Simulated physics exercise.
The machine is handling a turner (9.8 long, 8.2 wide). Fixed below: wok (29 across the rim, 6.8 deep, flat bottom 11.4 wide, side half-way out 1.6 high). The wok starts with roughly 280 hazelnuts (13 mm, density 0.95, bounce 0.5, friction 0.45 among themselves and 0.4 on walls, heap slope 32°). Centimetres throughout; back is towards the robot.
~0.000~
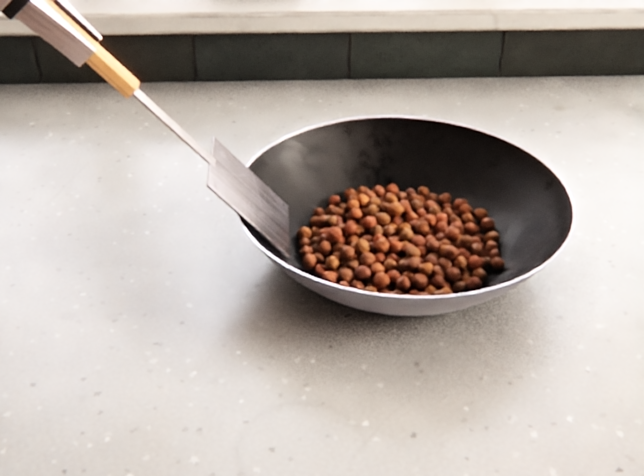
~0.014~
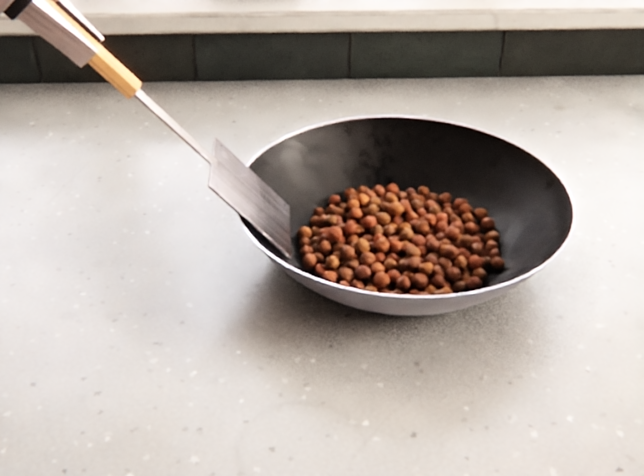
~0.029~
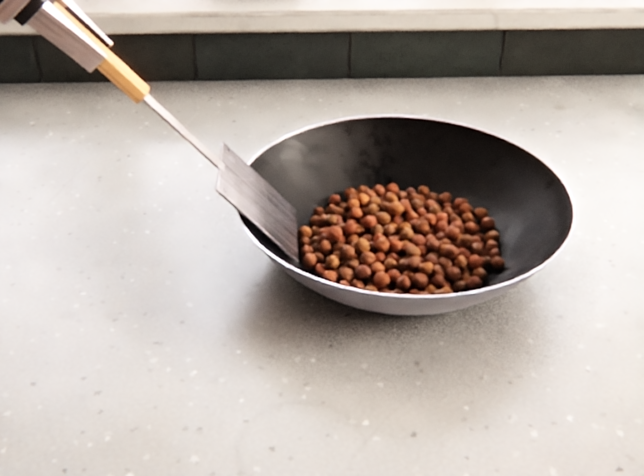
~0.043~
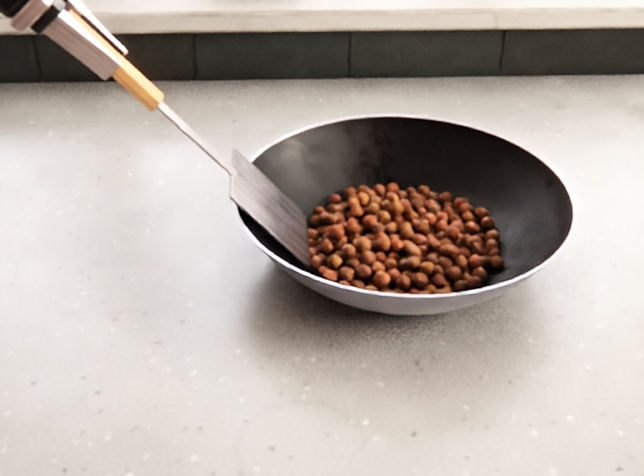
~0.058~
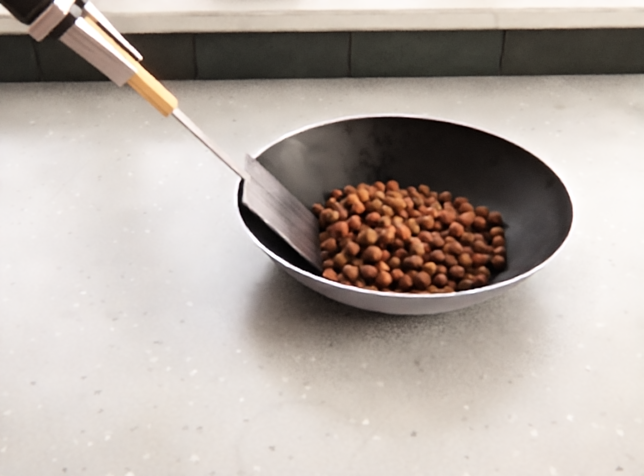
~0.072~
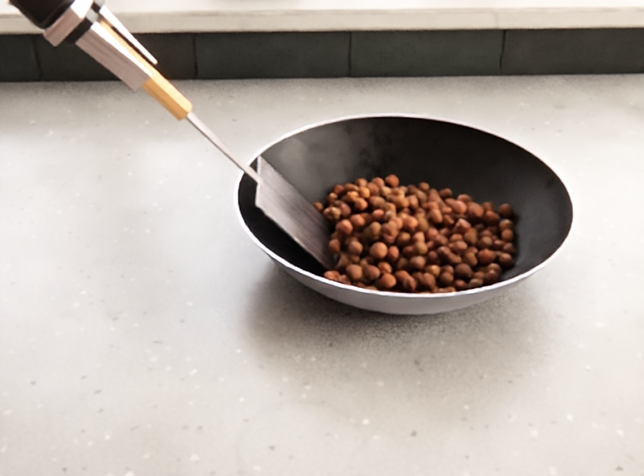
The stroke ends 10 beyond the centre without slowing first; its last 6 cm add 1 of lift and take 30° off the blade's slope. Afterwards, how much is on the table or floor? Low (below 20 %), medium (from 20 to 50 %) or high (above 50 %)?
Share on the table or floor: Low (below 20 %).
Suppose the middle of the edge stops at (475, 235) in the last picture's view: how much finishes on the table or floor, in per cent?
Some 0 per cent.
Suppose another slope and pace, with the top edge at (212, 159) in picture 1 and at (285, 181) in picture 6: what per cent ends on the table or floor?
Some 30 per cent.
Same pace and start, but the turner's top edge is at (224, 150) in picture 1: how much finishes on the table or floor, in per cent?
About 10 per cent.
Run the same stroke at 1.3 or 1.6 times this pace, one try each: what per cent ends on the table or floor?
About 20 and 25 per cent.
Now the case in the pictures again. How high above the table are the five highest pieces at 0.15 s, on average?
About 6 cm.
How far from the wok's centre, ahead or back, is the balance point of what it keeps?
Roughly 4.5 cm ahead.
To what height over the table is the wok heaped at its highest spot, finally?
Some 7.0 cm.
After 0.15 s, sloping 49°, highest piece 9 above the table; 282 in the wok.
After 0.23 s, sloping 41°, highest piece 7 above the table; 282 in the wok.
After 0.47 s, sloping 19°, highest piece 8 above the table; 247 in the wok, 29 on the table or floor, 6 on the blade or in flight.
After 1.52 s, sloping 19°, highest piece 7 above the table; 245 in the wok, 37 on the table or floor.
At rest, 245 in the wok, 37 on the table or floor. That is 13 % on the table or floor.
